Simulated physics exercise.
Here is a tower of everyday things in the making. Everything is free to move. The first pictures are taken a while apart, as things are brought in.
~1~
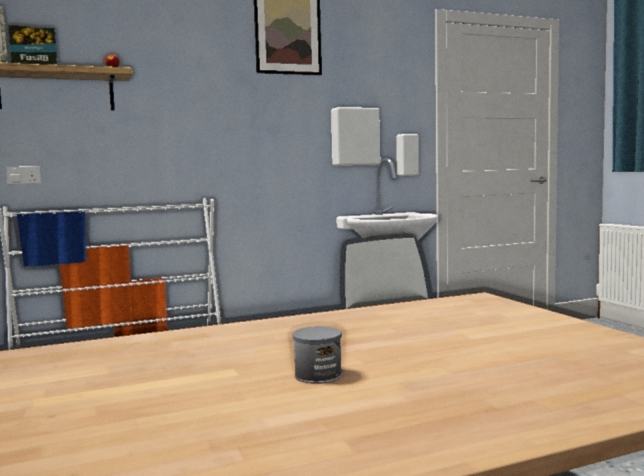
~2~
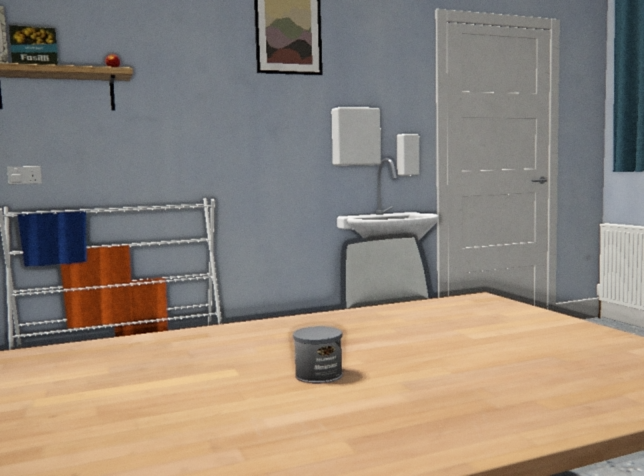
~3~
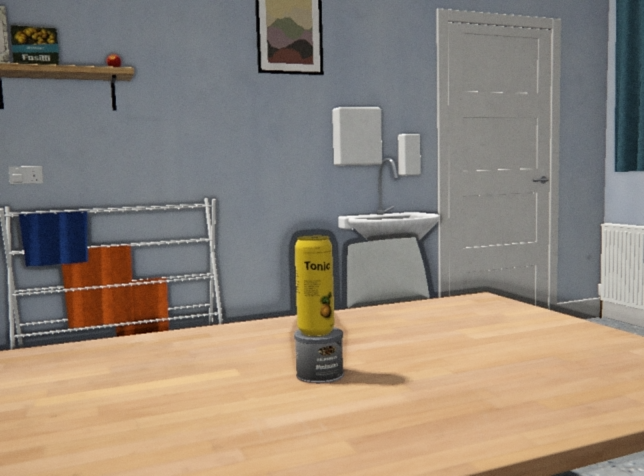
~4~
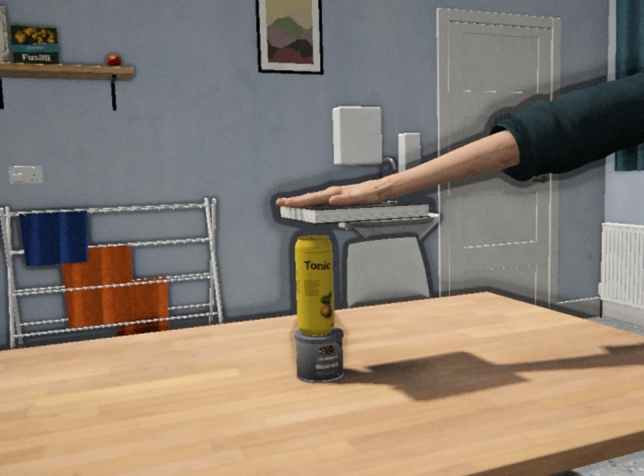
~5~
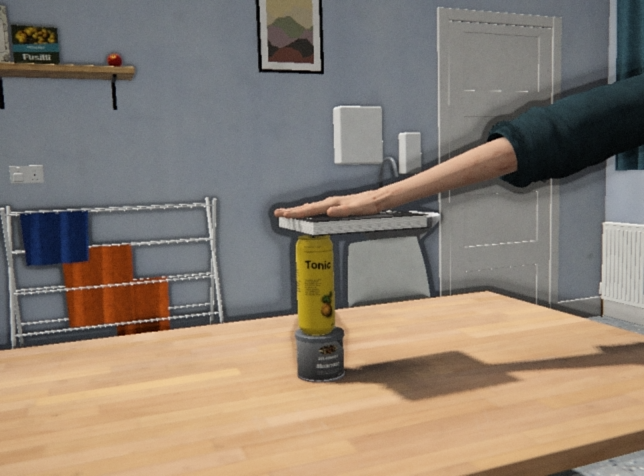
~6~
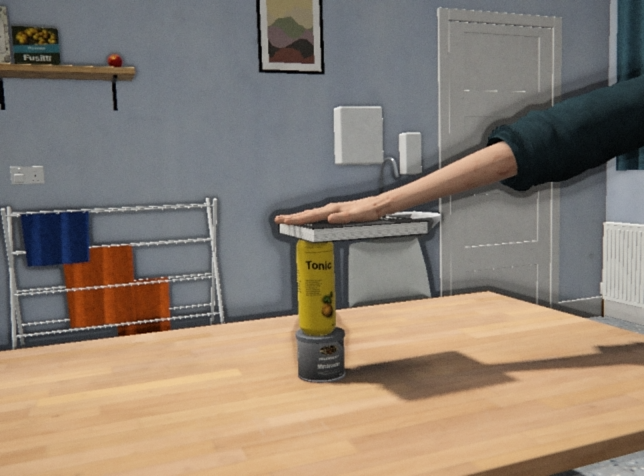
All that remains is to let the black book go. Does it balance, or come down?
As it turns out, it comes apart.
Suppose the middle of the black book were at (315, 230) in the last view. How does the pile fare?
Then it stays up.
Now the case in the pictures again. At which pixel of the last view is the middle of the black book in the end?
Around (412, 354).
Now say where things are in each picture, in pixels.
In the first frame, the last thing is not in view yet.
In the second frame, the last thing is not in view yet.
In the third frame, the last thing is not in view yet; yellow can (315, 285).
The fourth frame shows coming down; black book (351, 211); yellow can (315, 285).
The fifth frame shows coming down; black book (349, 221); yellow can (316, 284).
The sixth frame shows in place under the hand; black book (350, 227); yellow can (316, 285).
Then, 0.30 s past the last view, black book now fallen.
Then, 0.50 s past the last view, things are still on the move.
Then, 0.60 s past the last view, as before.
Then, 1.40 s past the last view, nothing new.
Finally, fallen, black book; the other 2 still in place. Final places as the last picture's camera would see them, black book near (411, 354). The pile gives way.
